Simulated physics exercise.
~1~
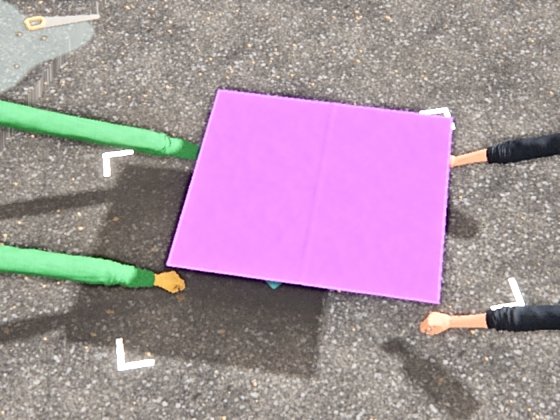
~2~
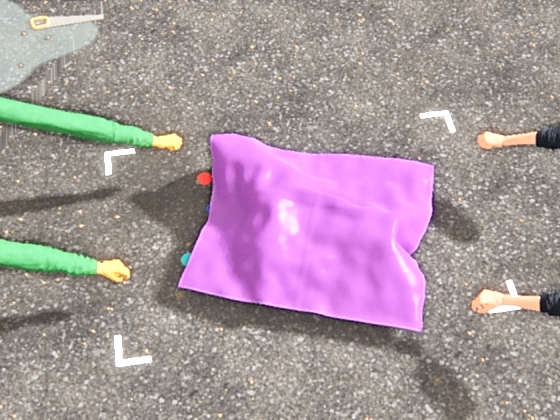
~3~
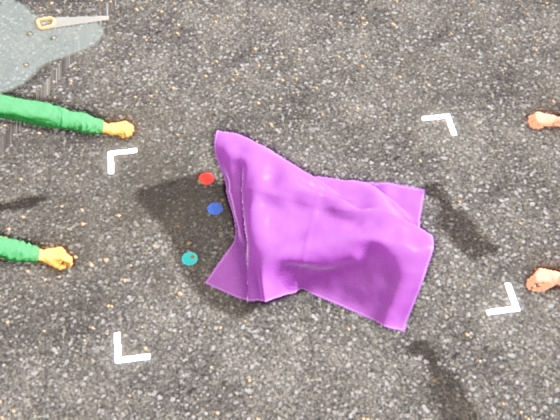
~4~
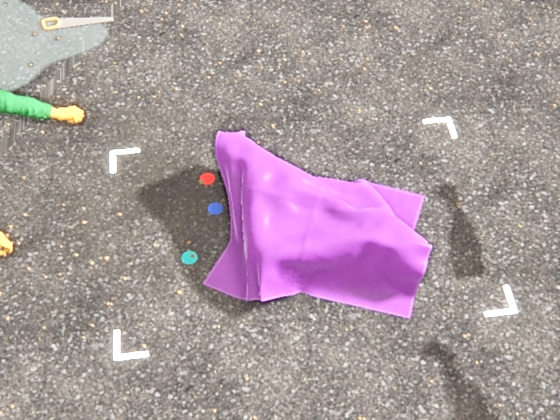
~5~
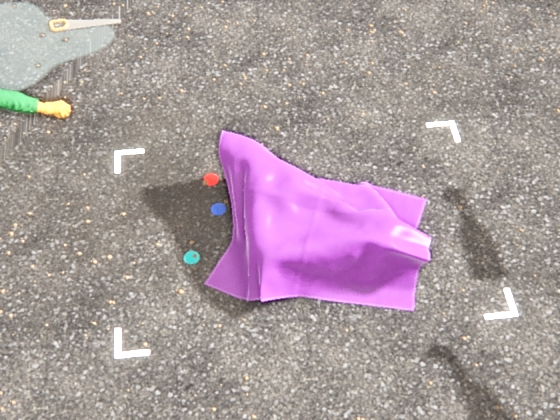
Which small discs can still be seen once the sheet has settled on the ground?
The red, blue and teal discs all remain in the open, just beyond the left edge of the crumpled sheet.
Asphalt ground, four hands releasing a purple sheet that drops and crumples, then drawing back, leaving red, blue and teal discs uncovered.
